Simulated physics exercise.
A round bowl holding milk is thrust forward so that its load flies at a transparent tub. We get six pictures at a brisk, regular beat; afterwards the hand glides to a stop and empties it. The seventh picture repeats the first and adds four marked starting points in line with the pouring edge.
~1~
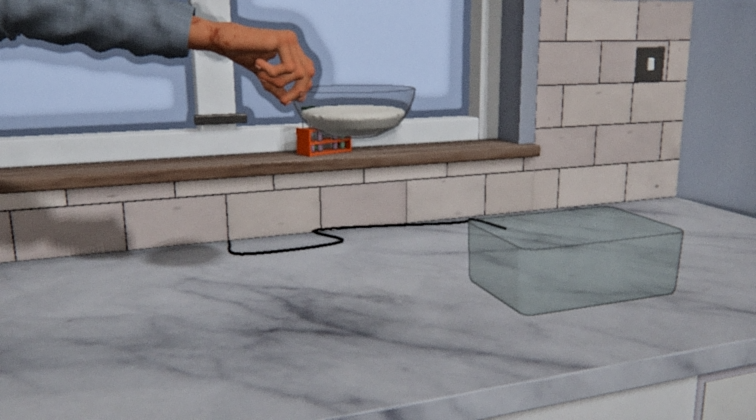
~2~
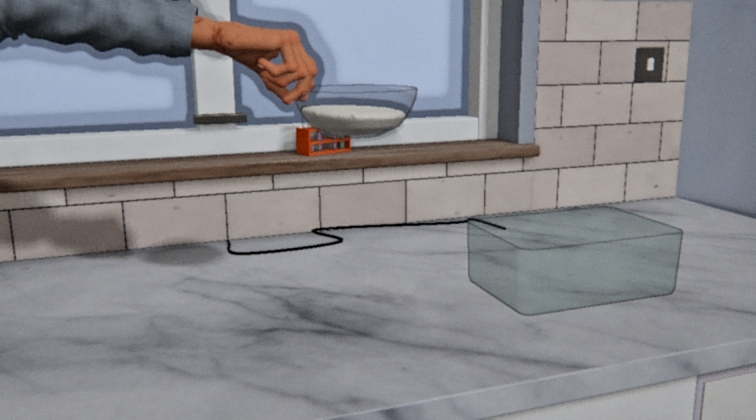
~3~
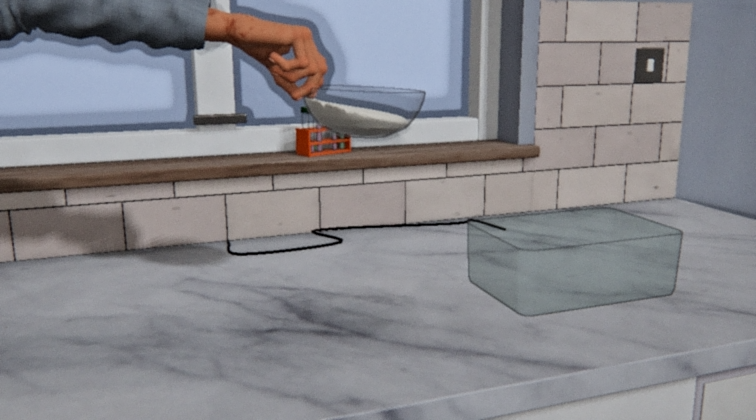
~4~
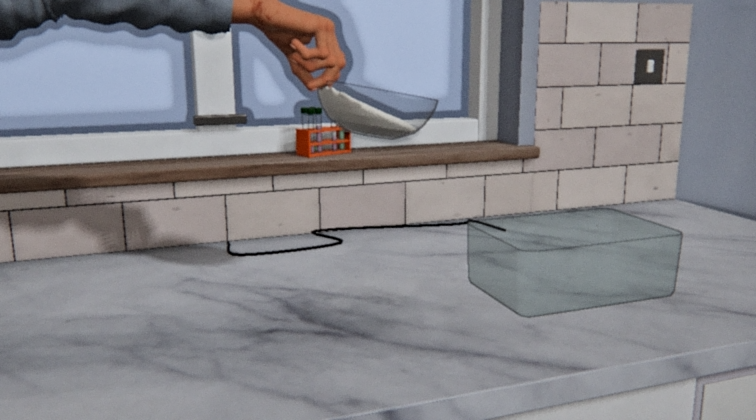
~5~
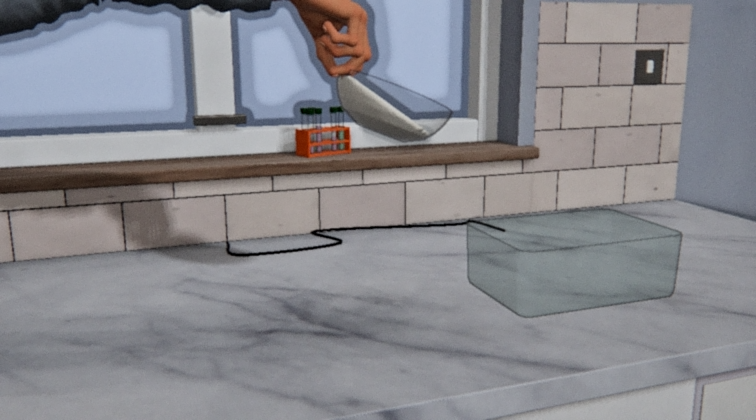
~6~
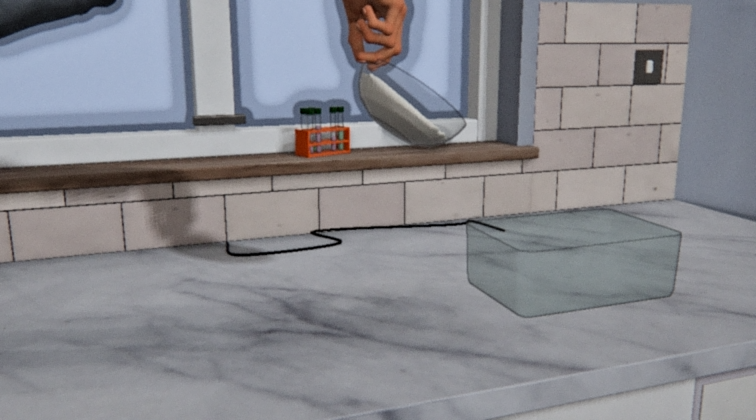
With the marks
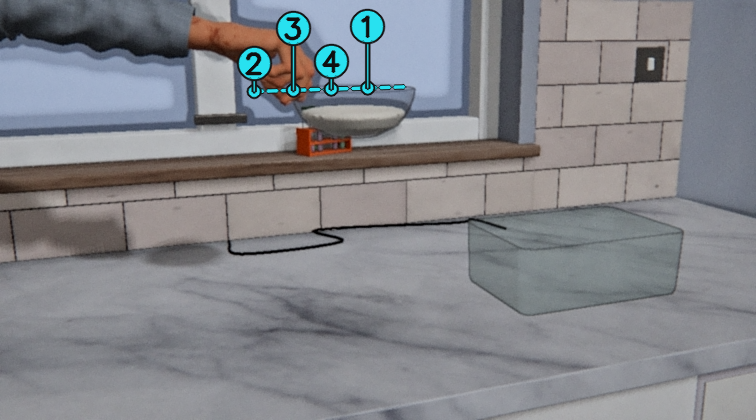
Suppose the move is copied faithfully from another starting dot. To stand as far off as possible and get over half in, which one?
4.
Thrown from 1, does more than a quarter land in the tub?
Yes, it does.
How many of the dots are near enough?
Two.
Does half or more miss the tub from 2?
Yes.
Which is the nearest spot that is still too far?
The answer is 3.
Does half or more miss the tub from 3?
Yes, that goes wrong.
On the marked copy, 1 at (367, 88); 2 at (254, 91); 3 at (293, 90); 4 at (331, 89).
If 1 is chosen, about 82 % lands in the tub, 4 % falls short and 14 % goes beside or beyond.
If 2 is chosen, about 0 % lands in the tub, 97 % falls short and 3 % goes beside or beyond.
If 3 is chosen, about 15 % lands in the tub, 79 % falls short and 6 % goes beside or beyond.
If 4 is chosen, about 72 % lands in the tub, 18 % falls short and 10 % goes beside or beyond.
